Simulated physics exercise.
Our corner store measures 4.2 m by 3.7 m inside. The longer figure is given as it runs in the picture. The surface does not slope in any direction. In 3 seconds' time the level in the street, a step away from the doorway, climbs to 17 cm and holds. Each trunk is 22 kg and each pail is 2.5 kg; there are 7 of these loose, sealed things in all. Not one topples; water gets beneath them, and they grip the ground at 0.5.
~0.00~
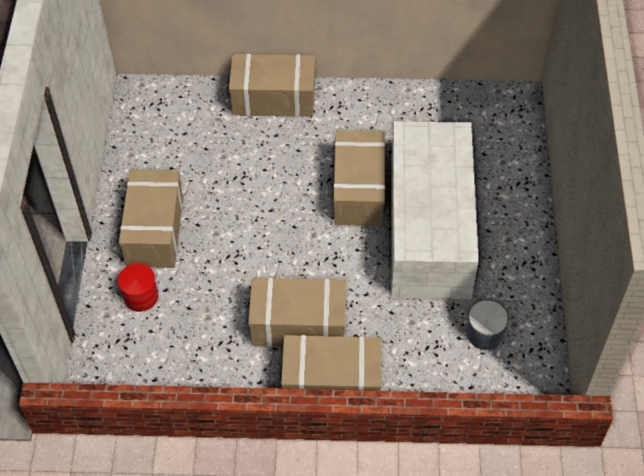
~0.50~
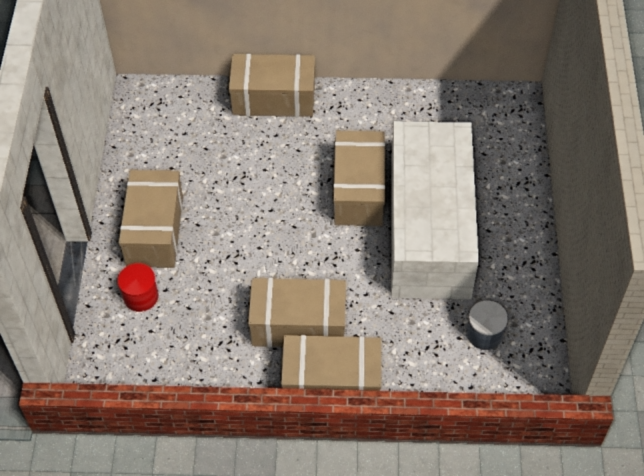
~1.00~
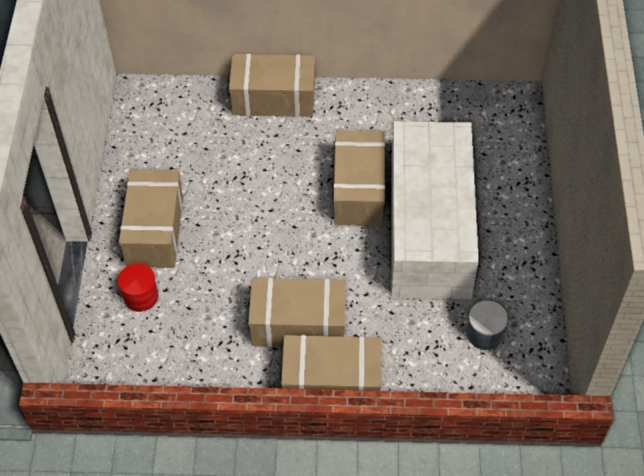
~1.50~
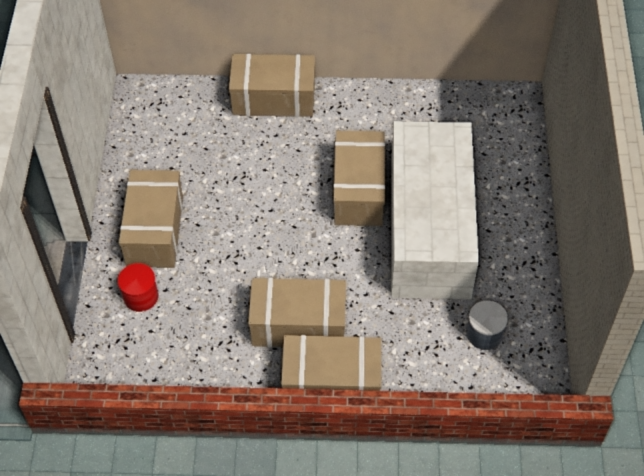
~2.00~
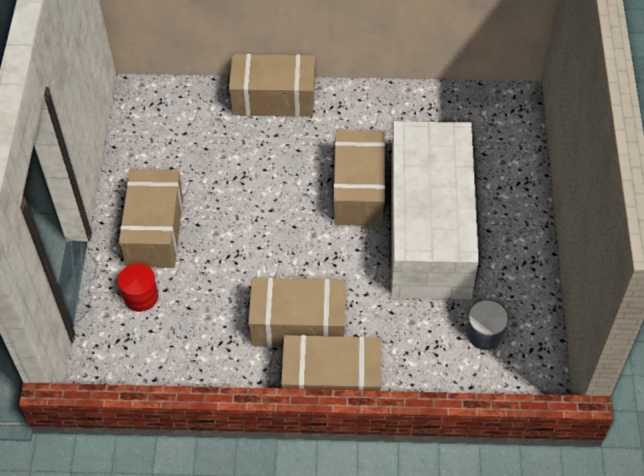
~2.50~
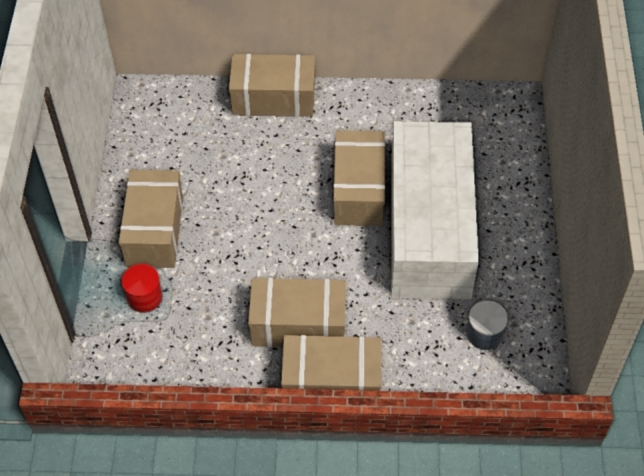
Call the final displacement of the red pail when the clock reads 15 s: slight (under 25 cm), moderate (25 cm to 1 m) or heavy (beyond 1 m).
Heavy.
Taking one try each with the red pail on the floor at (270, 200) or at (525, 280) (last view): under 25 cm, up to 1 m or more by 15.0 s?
A long trip, then a long trip.
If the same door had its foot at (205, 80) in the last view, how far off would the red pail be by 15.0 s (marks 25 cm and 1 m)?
Red pail: Goes a long way.
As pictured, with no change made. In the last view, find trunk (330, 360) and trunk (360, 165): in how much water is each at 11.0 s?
About 11 and 6 cm.
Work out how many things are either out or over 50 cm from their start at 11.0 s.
By that time the total stands at 5.
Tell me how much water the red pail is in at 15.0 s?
6 cm, roughly.
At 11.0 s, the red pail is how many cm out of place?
Shift: About 80 cm.
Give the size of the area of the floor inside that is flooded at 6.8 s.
Roughly 10.0 m2.
After 3.5 s the red pail is near (232, 307), 0.9 m from its start, aground; 0 afloat.
After 6.8 s the red pail is near (223, 371), 1.2 m from its start, afloat; 1 afloat.
After 11.0 s the red pail is near (81, 345), 0.8 m from its start, afloat; 4 afloat.
After 15.0 s the red pail is near (280, 342), 1.4 m from its start, afloat; 7 afloat.
